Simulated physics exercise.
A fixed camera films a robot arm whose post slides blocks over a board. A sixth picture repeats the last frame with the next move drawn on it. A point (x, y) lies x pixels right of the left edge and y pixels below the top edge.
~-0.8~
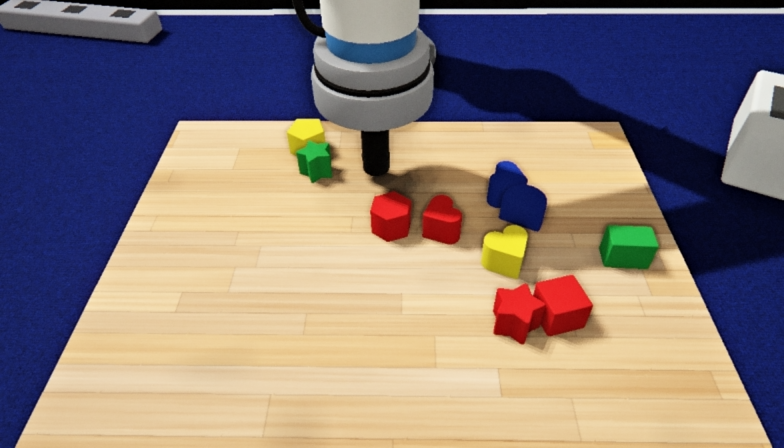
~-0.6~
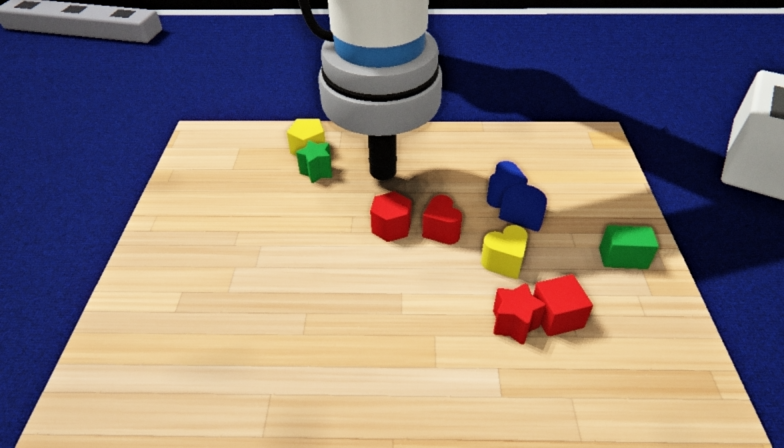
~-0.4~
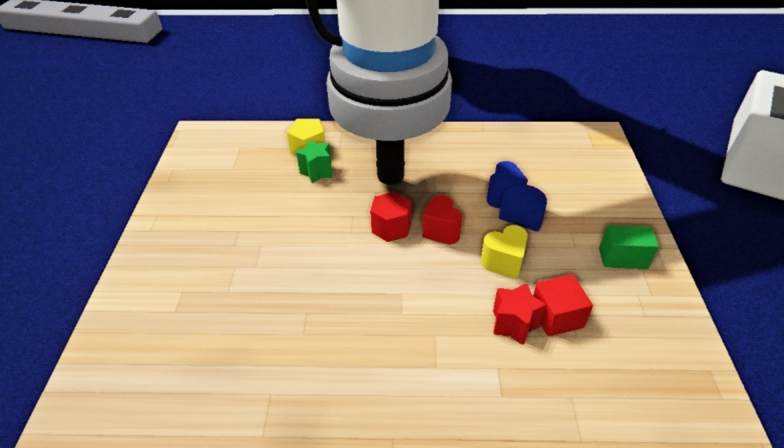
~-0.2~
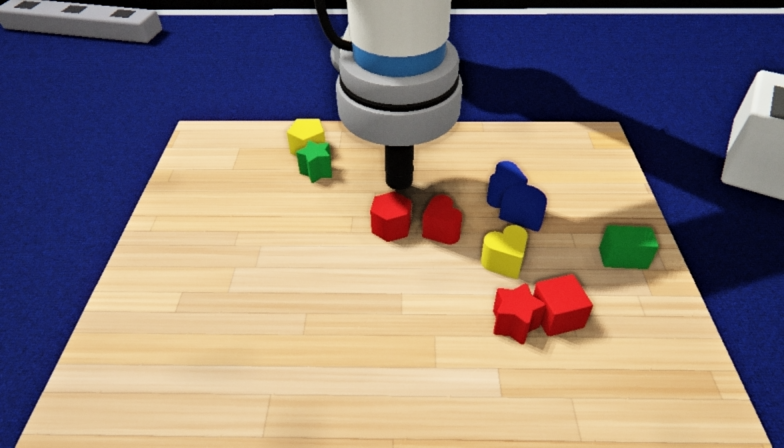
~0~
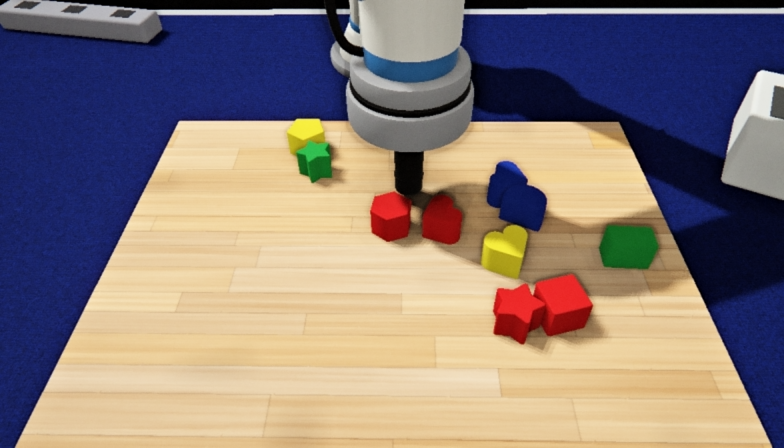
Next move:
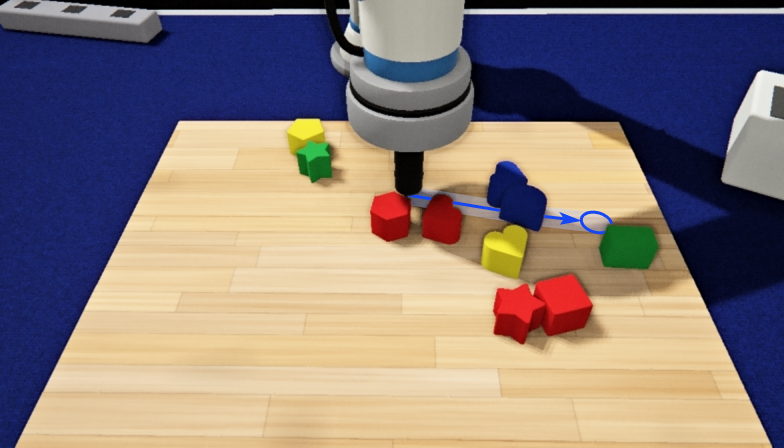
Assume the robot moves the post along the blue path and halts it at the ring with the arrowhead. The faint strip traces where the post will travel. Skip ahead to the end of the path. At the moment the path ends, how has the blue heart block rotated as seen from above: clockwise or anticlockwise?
Turns anticlockwise.
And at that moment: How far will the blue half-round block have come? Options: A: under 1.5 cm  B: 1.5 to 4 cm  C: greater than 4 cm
My answer is option C.
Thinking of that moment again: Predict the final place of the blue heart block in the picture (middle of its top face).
Its top centre lands on (527, 168).
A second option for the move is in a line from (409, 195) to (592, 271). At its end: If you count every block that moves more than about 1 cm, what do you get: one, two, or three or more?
That's one.
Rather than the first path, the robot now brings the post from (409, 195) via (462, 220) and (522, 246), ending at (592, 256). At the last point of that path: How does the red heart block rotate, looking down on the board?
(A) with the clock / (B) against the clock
A (with the clock)
The drawn path runs from (409, 195) over (500, 210) to (596, 222).
What follows on the original path. One third of the way, post at (471, 198); nothing pushed yet.
Two thirds of the way, post at (533, 207); blue heart block at (527, 168), turned 65° anticlockwise; blue half-round block at (574, 204).
At the end, post at (599, 215); red heart block not moved; blue heart block at (527, 168), turned 65° anticlockwise; blue half-round block at (629, 226), turned 75° clockwise; green oblong at (653, 250), turned 40° anticlockwise.
